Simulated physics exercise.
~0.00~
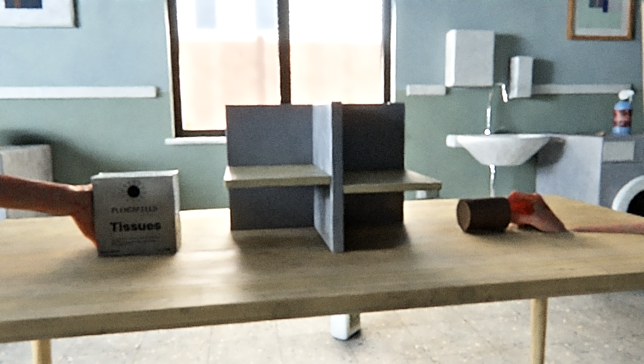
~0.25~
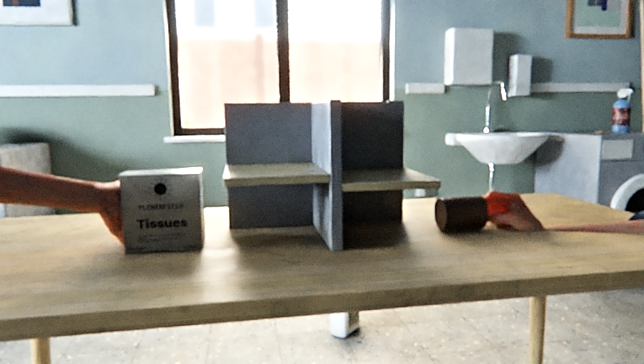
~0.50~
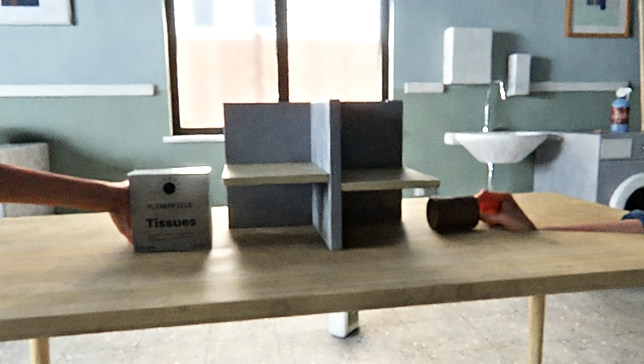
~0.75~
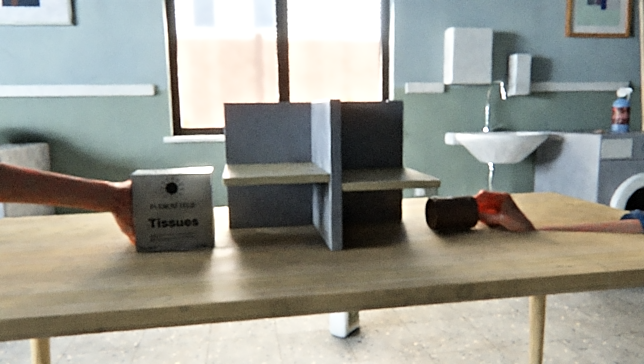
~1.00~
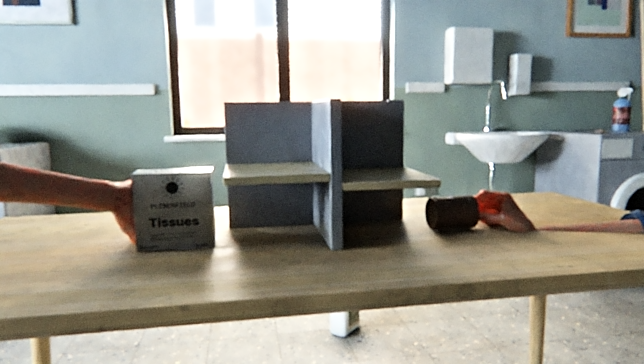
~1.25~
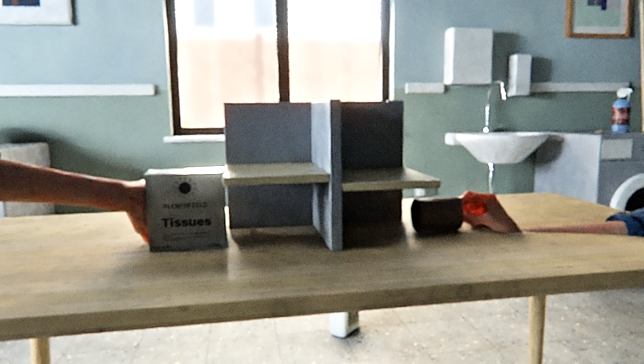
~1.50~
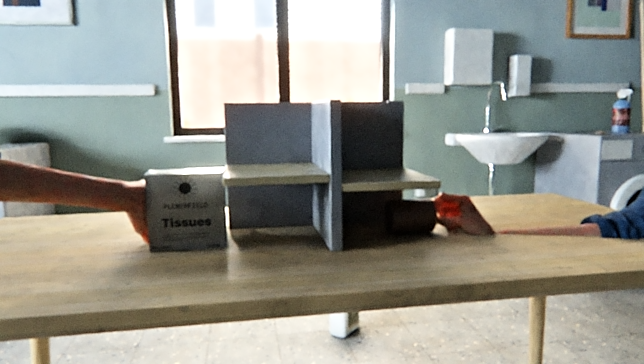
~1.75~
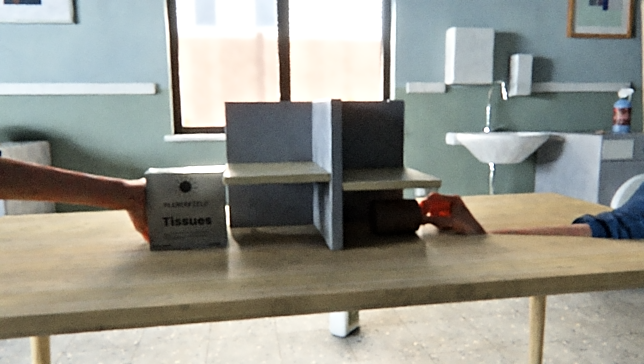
Two hands reach in from opposite sides of a pale wooden table, seen from the front by a slightly swaying camera in a room with a window and a sink. The left hand holds a pale box of tissues, the right a brown beaker lying on its side, and between them stands a grey divided shelf. Both hands push inward, pause briefly, then bring the objects up to the lower openings. The box stops at the left edge and stays outside. The beaker continues left beneath the right shelf board and ends inside, the hand still behind it.
